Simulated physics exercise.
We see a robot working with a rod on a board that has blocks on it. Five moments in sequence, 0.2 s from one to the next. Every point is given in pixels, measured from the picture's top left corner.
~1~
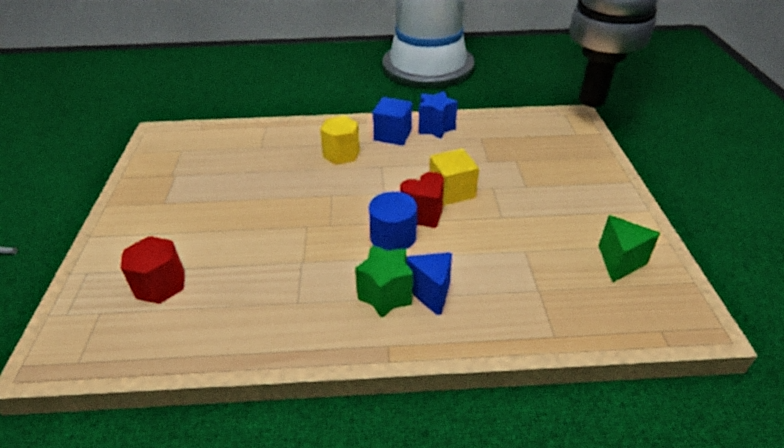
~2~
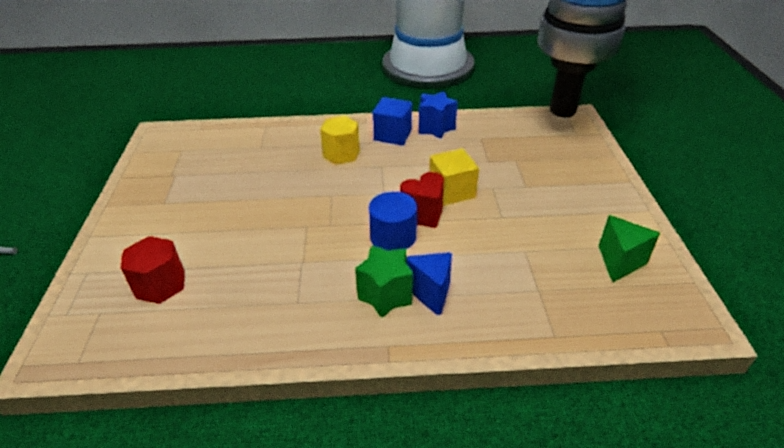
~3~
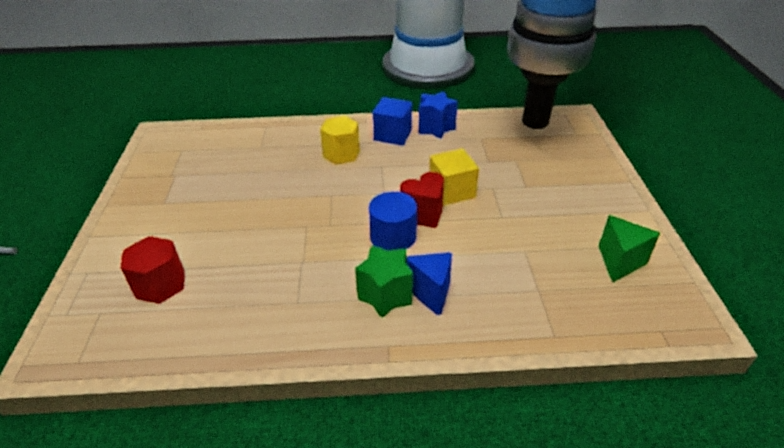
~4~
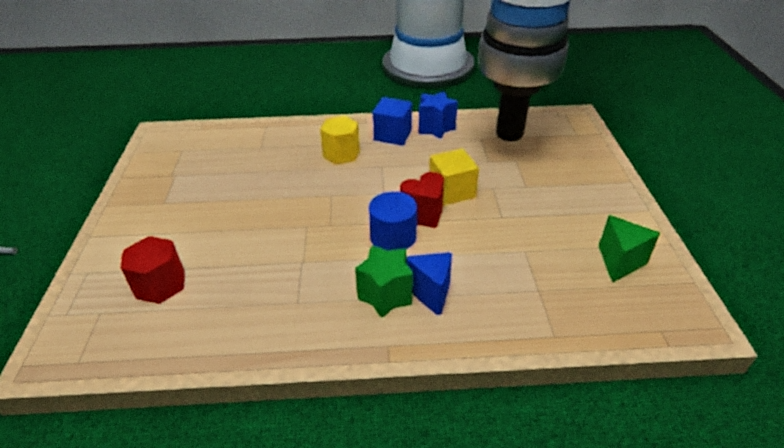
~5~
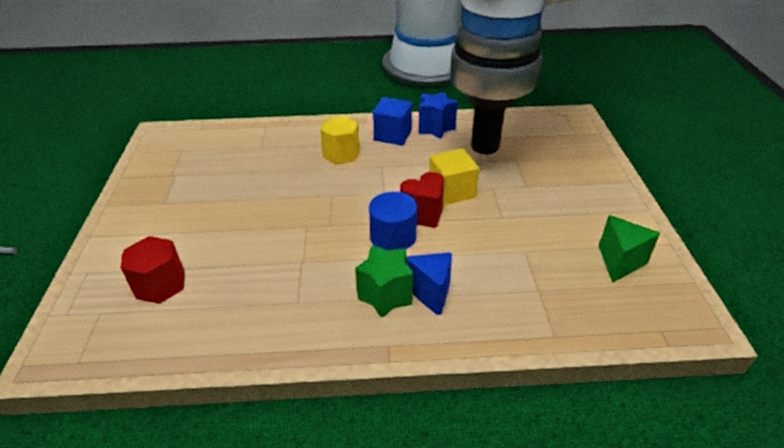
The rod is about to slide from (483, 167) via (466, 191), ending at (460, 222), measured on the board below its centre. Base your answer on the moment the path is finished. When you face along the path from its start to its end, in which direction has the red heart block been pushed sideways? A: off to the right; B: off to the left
A (off to the right)
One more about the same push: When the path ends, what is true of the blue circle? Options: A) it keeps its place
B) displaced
B: Displaced.
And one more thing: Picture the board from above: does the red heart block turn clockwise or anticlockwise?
It twists with the clock when seen from above.
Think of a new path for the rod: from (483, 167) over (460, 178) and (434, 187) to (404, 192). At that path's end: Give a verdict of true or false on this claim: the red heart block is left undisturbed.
It is false.
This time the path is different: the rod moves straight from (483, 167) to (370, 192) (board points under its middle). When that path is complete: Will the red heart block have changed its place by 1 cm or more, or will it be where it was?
The block in question is displaced by the end.
On the path given first. One third of the way, rod (473, 164); red heart block (422, 187); yellow square block (448, 165), turned 15° anticlockwise.
Two thirds of the way, rod (463, 182); blue circle (366, 217); red heart block (403, 200), turned 55° clockwise; yellow square block (438, 186), turned 30° anticlockwise.
At the end, rod (462, 202); blue circle (345, 223); red heart block (387, 211), turned 65° clockwise; blue star block unmoved; yellow square block (430, 202).
